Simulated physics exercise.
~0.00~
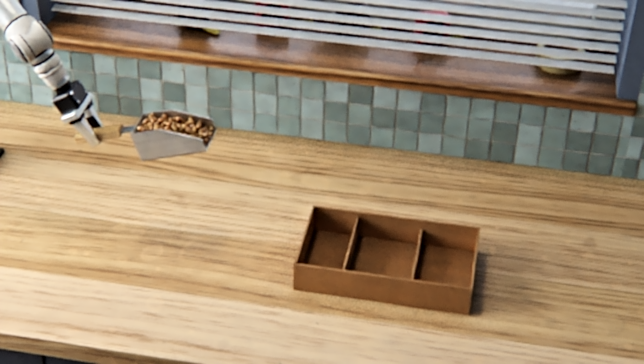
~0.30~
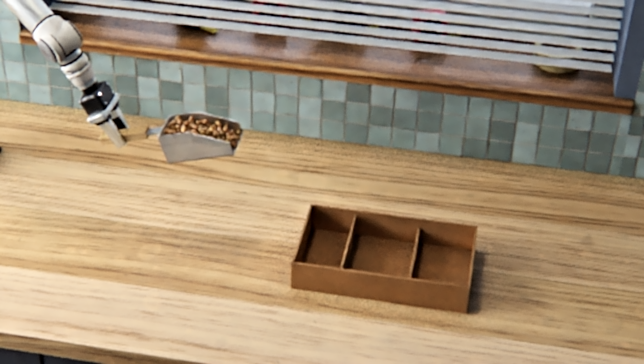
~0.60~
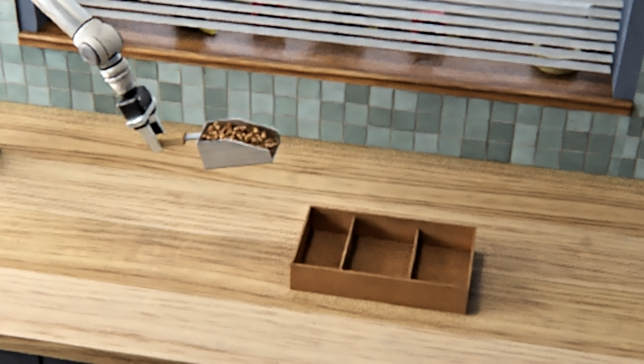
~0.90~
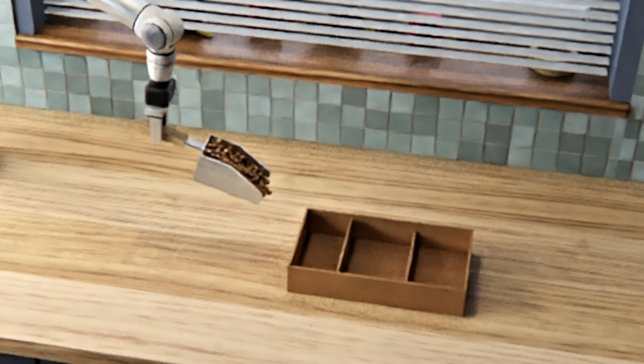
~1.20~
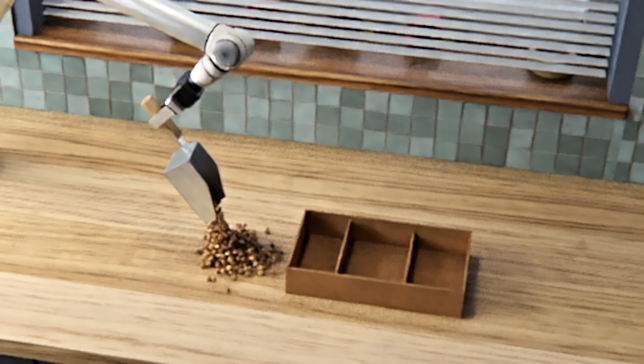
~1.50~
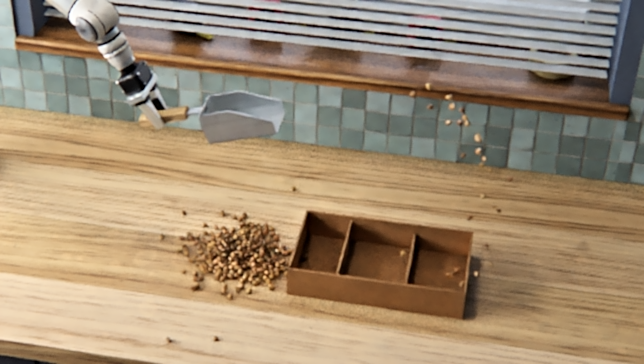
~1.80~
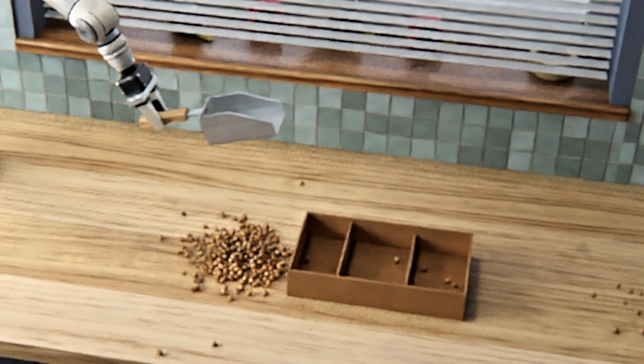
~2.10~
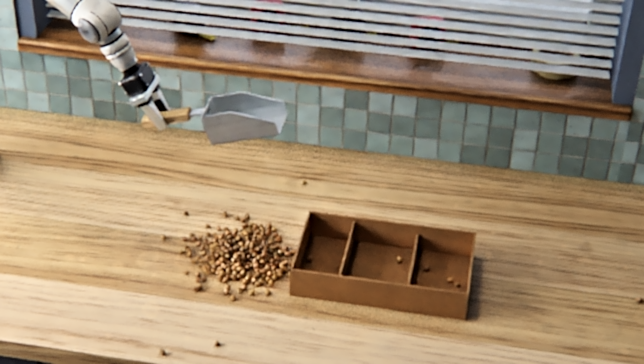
A robot arm carried a metal scoop of brown beans rightward over a wooden counter, tipped it short of a divided box and spilled a heap beside it, then swung back up, flinging stray beans rightward, a few landing in the box.
